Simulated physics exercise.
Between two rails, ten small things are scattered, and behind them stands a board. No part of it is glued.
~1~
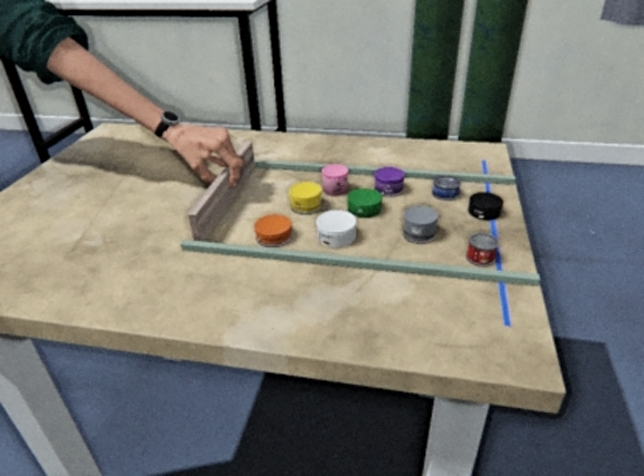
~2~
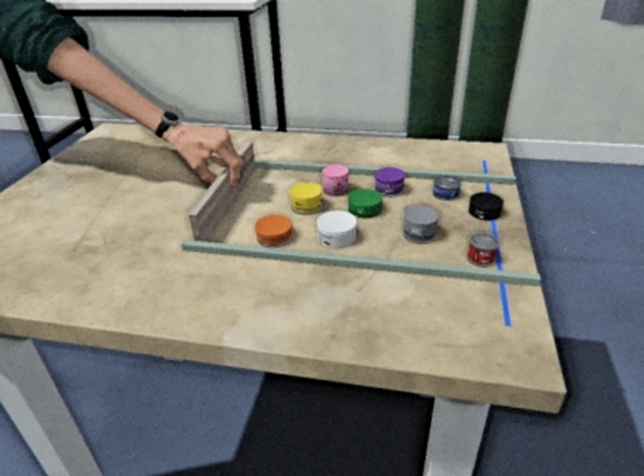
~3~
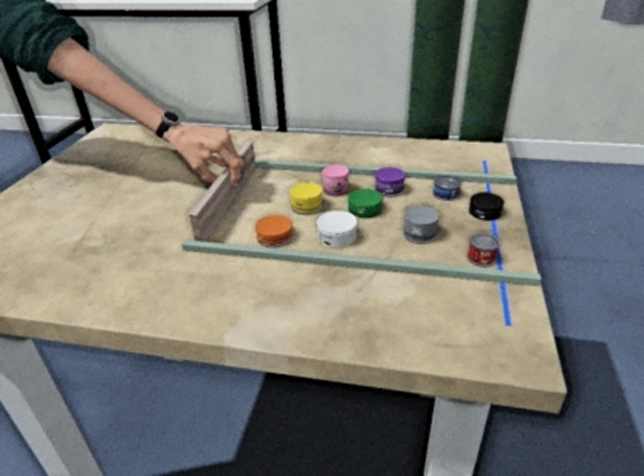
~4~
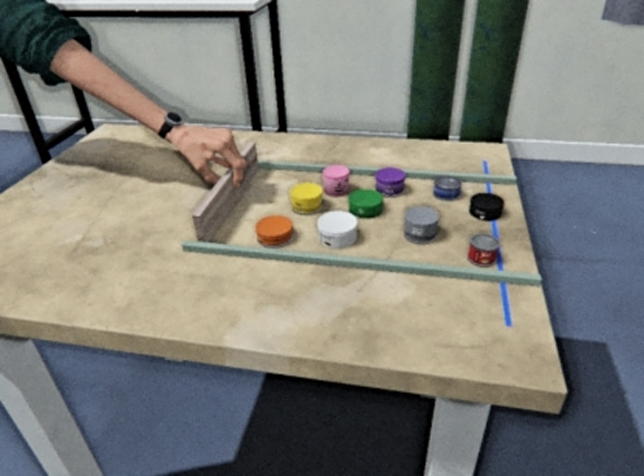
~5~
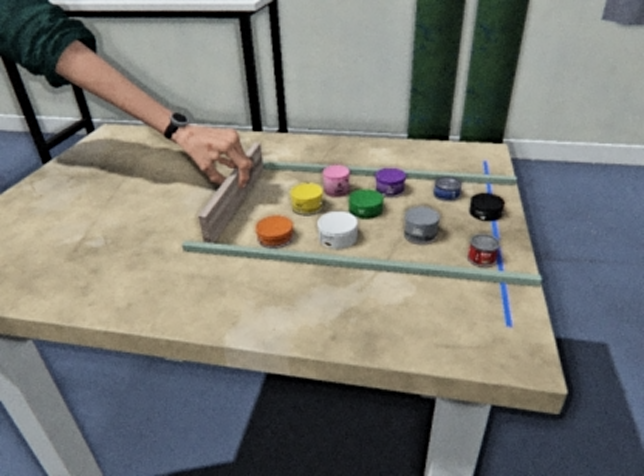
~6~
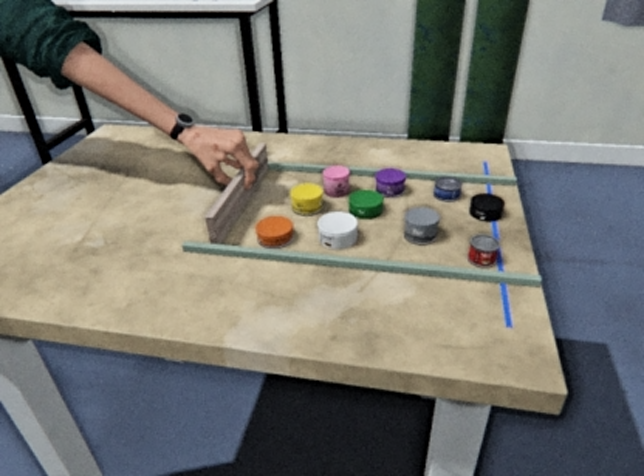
On a wooden table, a hand held a board upright behind ten small, colourful tubs and tins scattered between two rails, then slid it slightly to the right while the little containers stayed put.
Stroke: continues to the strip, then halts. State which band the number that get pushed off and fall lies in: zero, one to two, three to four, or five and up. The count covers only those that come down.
The band is five and up.
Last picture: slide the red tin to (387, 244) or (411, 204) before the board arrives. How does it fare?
In the two tries the red tin ends up below and ends up below, in that order.
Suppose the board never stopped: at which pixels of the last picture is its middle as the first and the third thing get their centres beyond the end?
About (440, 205), then about (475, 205).
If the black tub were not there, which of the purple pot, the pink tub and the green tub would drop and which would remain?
So: The purple pot does not drop, the pink tub does not drop, the green tub goes down.
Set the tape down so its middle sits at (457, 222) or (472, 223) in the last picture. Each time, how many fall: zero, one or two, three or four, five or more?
First either one or two, second one or two.
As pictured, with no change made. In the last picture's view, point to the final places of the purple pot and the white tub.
First object about (506, 185); second object about (519, 236).
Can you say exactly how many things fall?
5.
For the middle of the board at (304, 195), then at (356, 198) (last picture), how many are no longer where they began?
At first I count 3, and then 7.
Early on, none off yet; black tub at rest near (487, 207); red tin at rest near (483, 251); blue pot at rest near (448, 189).
A while later, none off yet; black tub moving near (491, 207); red tin at rest near (483, 251); blue pot at rest near (453, 190).
Finally, the number that fall off is five or more; lost, green tub, grey tin, blue pot, red tin and black tub.
